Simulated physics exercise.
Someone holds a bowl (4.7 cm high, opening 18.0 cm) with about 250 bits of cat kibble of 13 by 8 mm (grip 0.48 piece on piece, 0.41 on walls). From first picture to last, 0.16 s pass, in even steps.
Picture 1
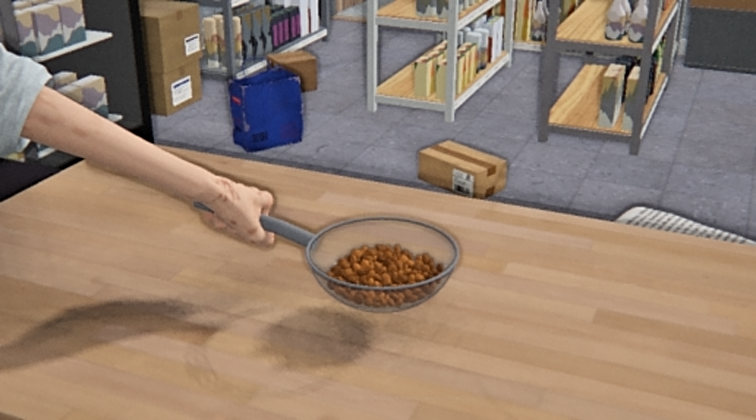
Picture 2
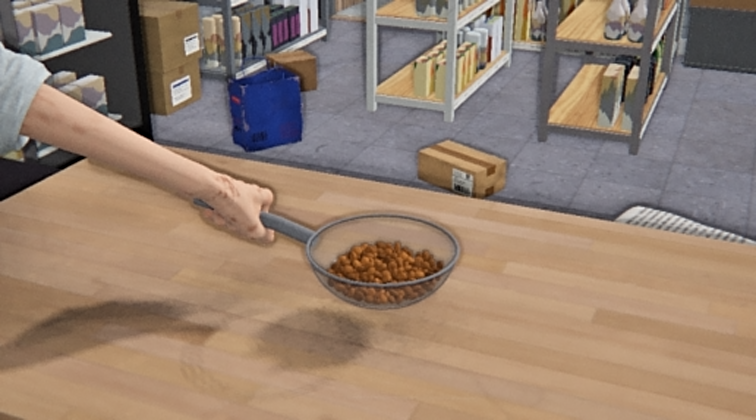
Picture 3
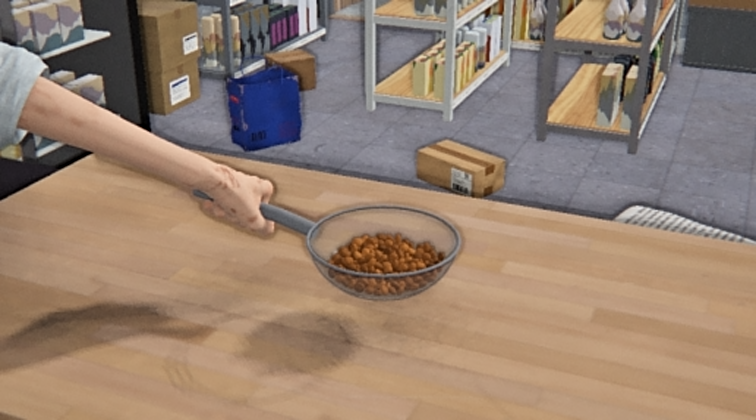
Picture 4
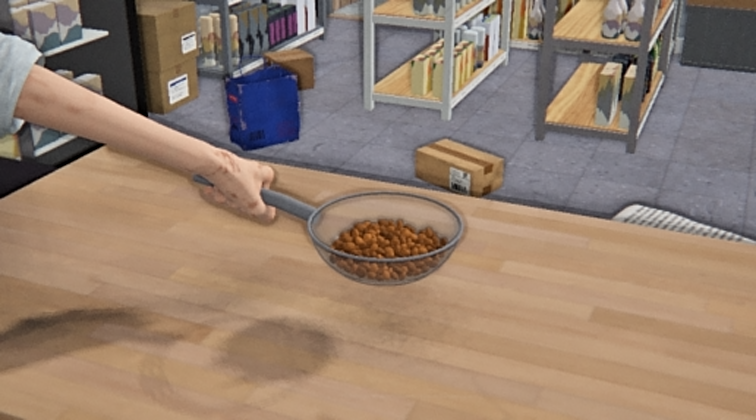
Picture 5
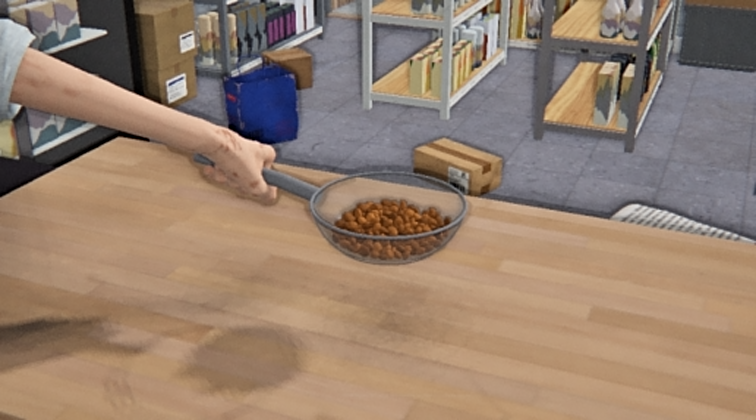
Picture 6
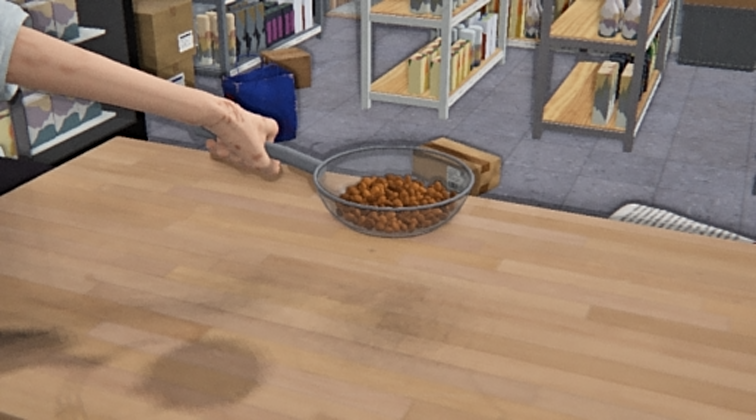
A clear, long-handled bowl of small brown cat kibble rose slowly above a wooden table, kept level by a hand gripping its handle from the left, while its shadow slid left across the tabletop.
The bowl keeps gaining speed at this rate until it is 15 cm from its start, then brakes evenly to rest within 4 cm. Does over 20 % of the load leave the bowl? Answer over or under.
Share that leaves it, set against 20 %: Over.
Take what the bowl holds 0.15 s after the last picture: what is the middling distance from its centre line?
About 5.0 cm.
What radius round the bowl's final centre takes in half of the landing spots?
Roughly 16 cm.
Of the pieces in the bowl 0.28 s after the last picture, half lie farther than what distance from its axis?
About 6.0 cm.
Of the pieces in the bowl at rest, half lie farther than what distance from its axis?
Some 5.0 cm.
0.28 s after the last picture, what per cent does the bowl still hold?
Roughly 70 per cent.
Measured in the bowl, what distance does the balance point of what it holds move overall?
About 2.5 cm.
Then, 0.15 s after the last picture, bowl 100 %; middle of the pieces not yet landed near (437, 82).
Then, 0.28 s after the last picture, bowl 70 %, in the air 30 %; middle of the pieces not yet landed near (471, 118).
Then, 0.39 s after the last picture, bowl 65 %, in the air 35 %; middle of the pieces not yet landed near (470, 173).
Then, 0.50 s after the last picture, bowl 65 %, fallen right of where it stops 30 %, in the air 5 %; middle of the pieces not yet landed near (441, 150).
In the end, bowl 65 %, fallen right of where it stops 35 %.
